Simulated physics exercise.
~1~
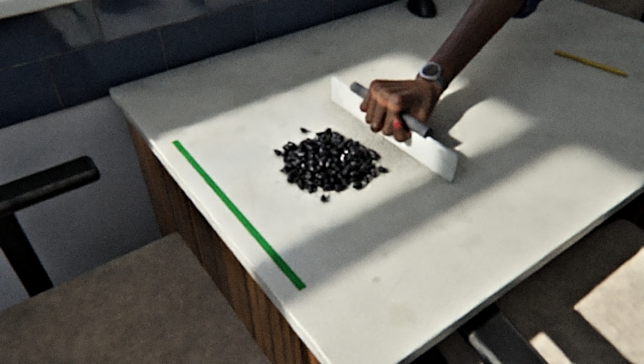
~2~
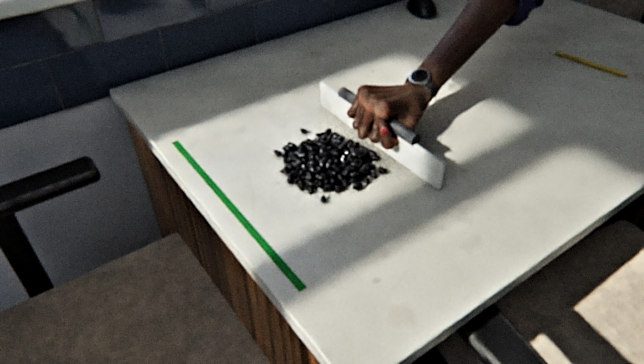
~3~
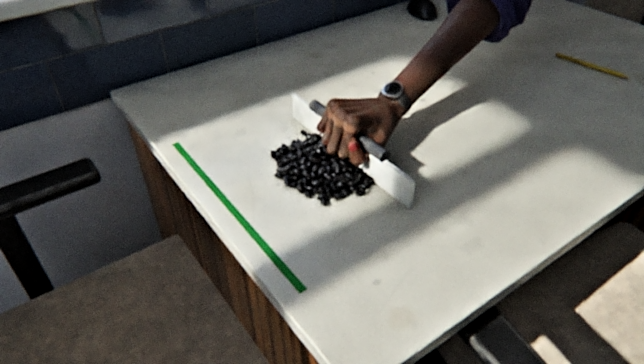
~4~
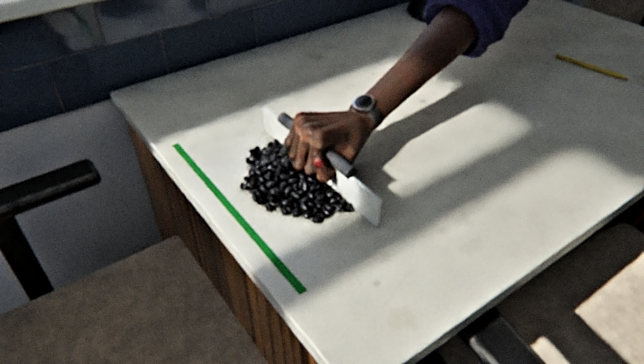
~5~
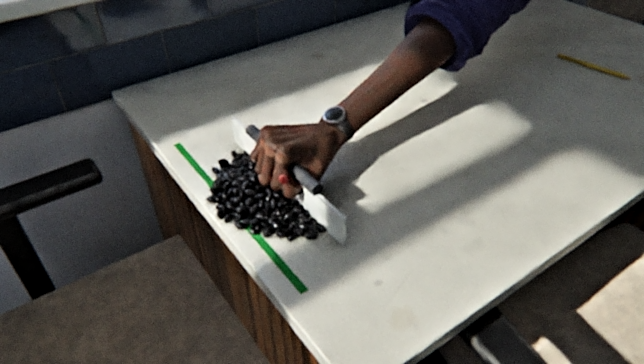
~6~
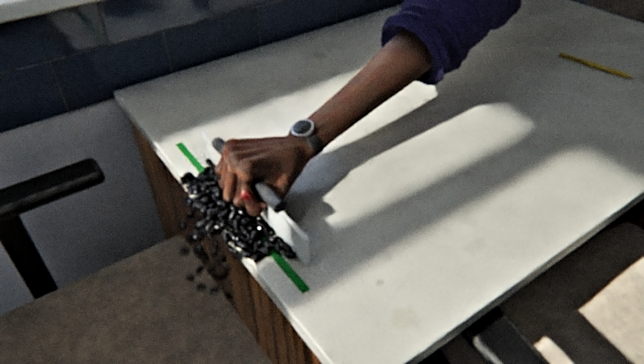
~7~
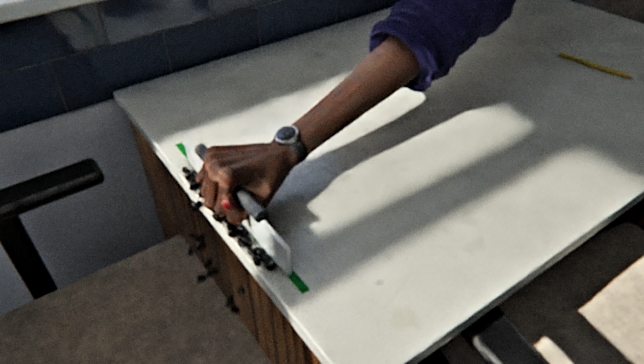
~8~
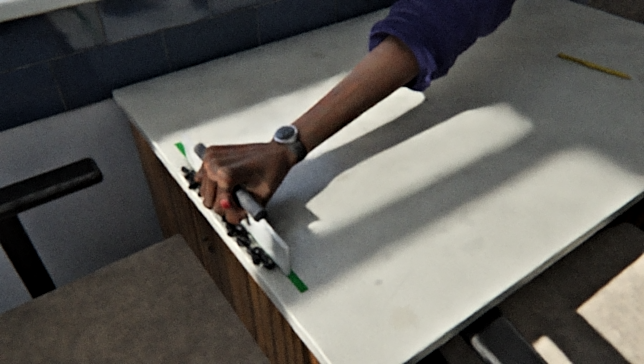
At the start, a hand wearing a watch holds a white scraper upright on a pale tabletop, just to the right of a heap of small, shiny black pieces. The scraper slides left, meets the heap and pushes it toward a strip of green tape near the table's edge. The pieces bunch up ahead of the blade and spread across the tape. As the arm reaches farther, many spill over the edge and drop. The scraper stops at the green tape, with most of the heap gone over and a few pieces left along the edge.
